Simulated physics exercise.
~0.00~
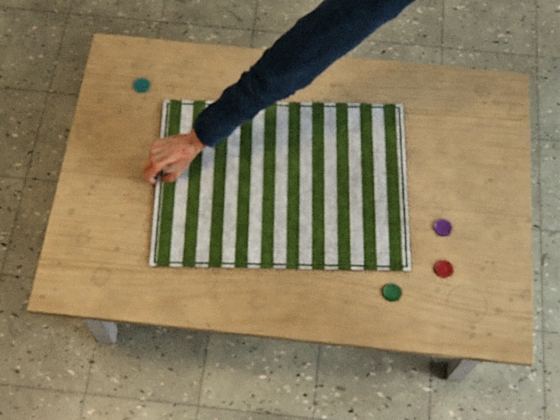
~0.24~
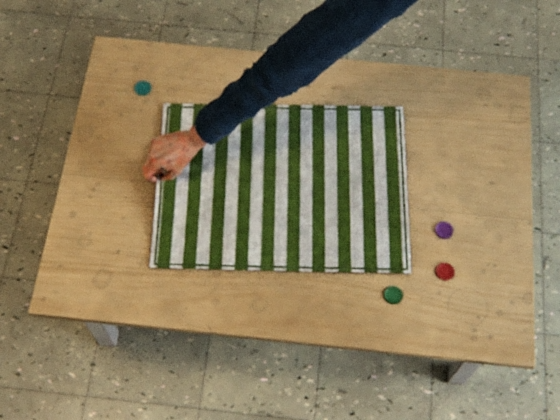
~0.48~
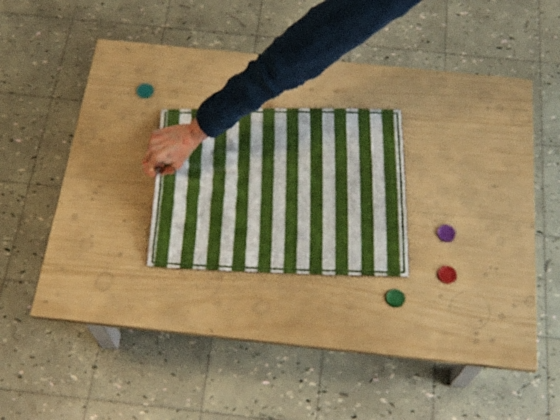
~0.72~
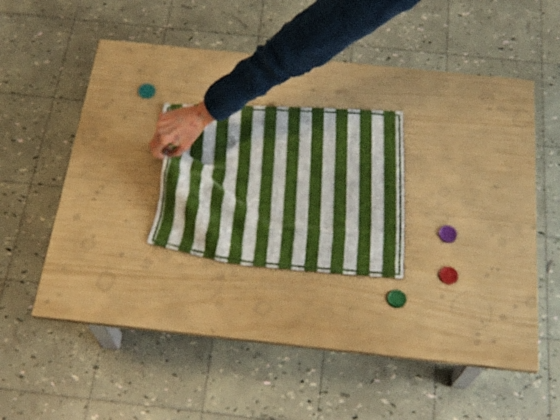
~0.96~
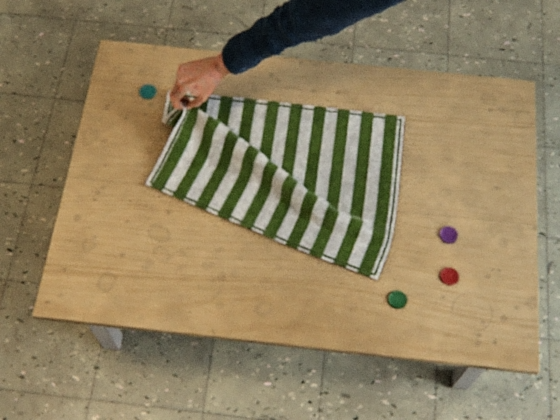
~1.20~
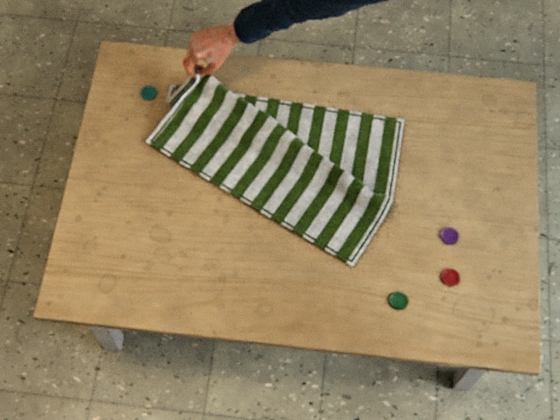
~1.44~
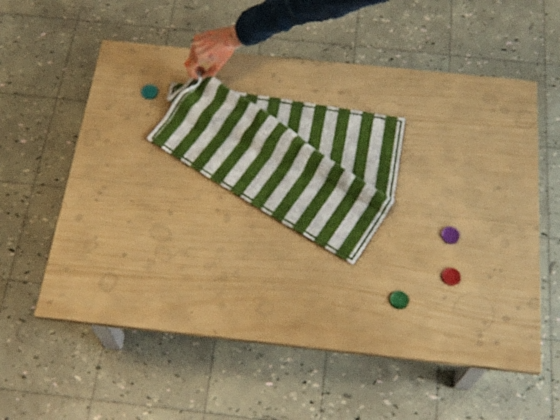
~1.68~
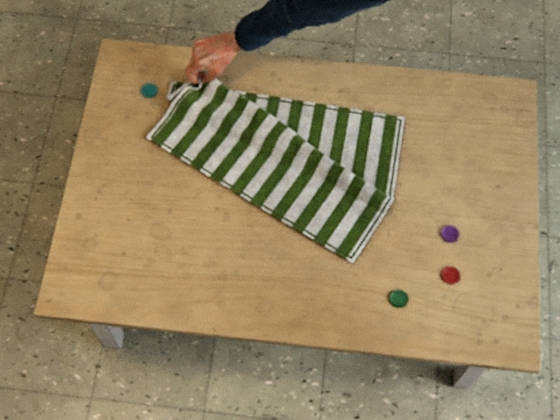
In this clip, a hand pinches the left side of a green-and-white striped towel on a wooden table and draws it upward, folding the cloth diagonally and setting the point down near the teal disc, while all four small round pieces remain uncovered.
